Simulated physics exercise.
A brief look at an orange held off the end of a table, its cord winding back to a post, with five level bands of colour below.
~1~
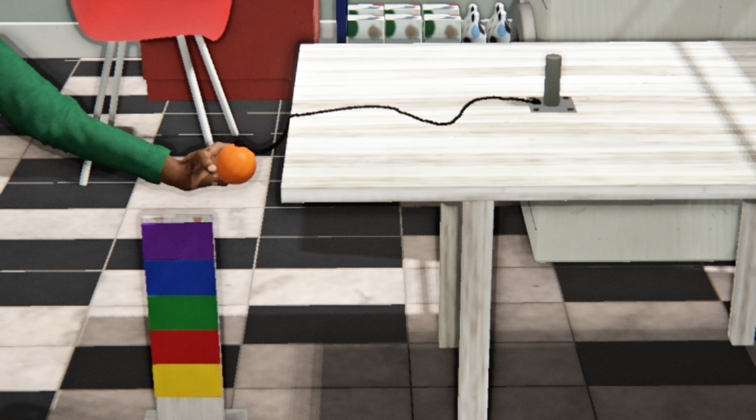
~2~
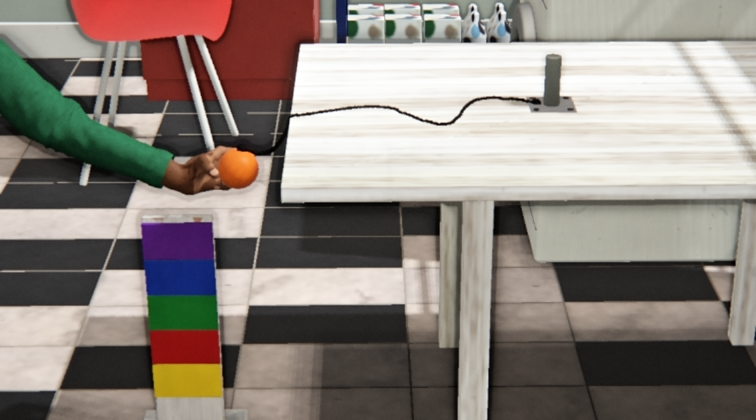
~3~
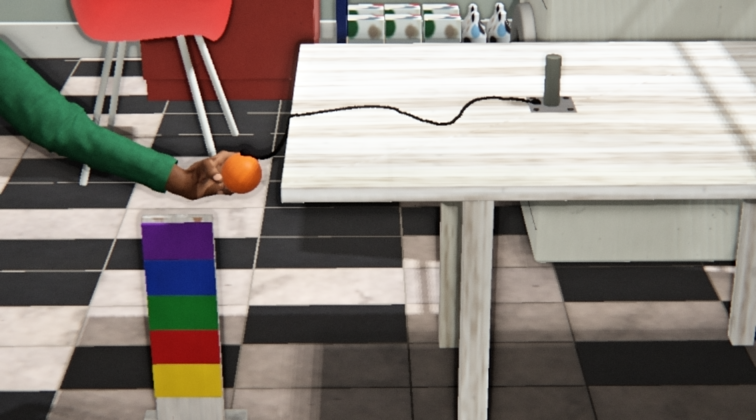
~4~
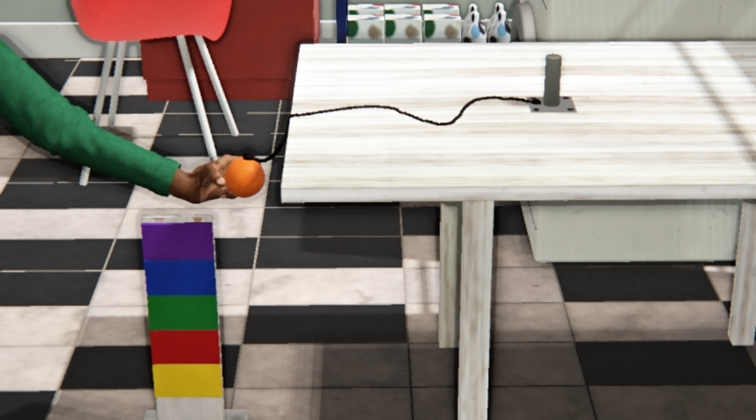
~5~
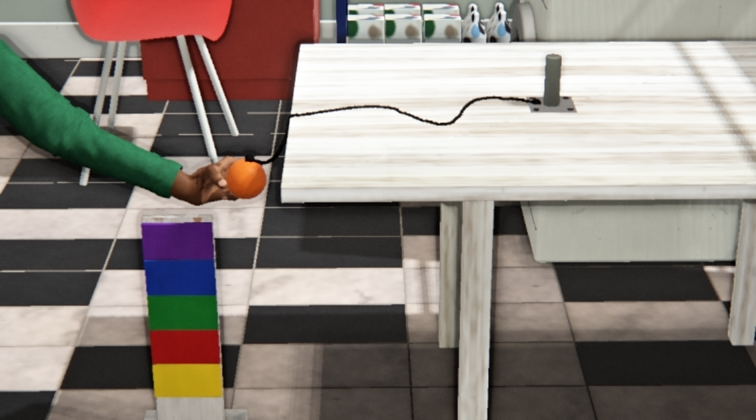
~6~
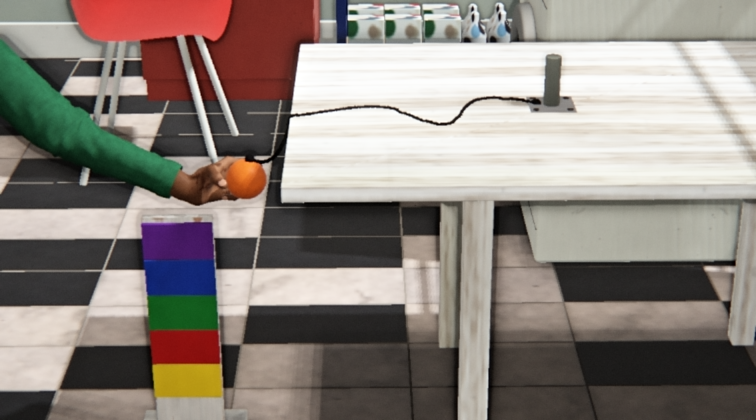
A hand holding a corded orange ball lowers it slightly beside a table, above coloured bands.
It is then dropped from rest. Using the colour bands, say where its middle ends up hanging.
Its middle ends up at the blue band.
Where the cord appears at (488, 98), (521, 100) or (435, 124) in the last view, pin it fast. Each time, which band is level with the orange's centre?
First try blue, second try blue, third try purple.
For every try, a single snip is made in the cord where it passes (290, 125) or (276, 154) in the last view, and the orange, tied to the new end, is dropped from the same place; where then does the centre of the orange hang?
(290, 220) and (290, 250).
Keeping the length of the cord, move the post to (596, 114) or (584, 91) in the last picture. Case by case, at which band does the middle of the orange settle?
Answer, in order: Purple, purple.
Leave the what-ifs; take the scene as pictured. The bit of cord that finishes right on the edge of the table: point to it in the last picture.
Look around (362, 107).
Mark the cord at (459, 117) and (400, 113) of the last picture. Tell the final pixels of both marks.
At (420, 111) for the first, at (336, 116) for the second.
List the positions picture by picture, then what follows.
The first picture shows orange (236, 165); purple (178, 242); blue (180, 278); green (183, 314); red (185, 348); yellow (187, 382).
The second picture shows orange (238, 169); cord through (506, 99) (462, 112) (419, 119) (362, 107) (295, 118).
The third picture shows orange (241, 174).
The fourth picture shows orange (245, 177); cord through (506, 99) (462, 112) (419, 119) (362, 107) (295, 118).
The fifth picture shows orange (246, 179).
The sixth picture shows orange (246, 179); cord through (506, 99) (462, 112) (419, 119) (362, 107) (295, 118).
A little later, orange near (286, 264); level with blue.
Next, orange near (302, 276); level with blue.
When it is over, orange near (292, 278); level with blue. The blue one.
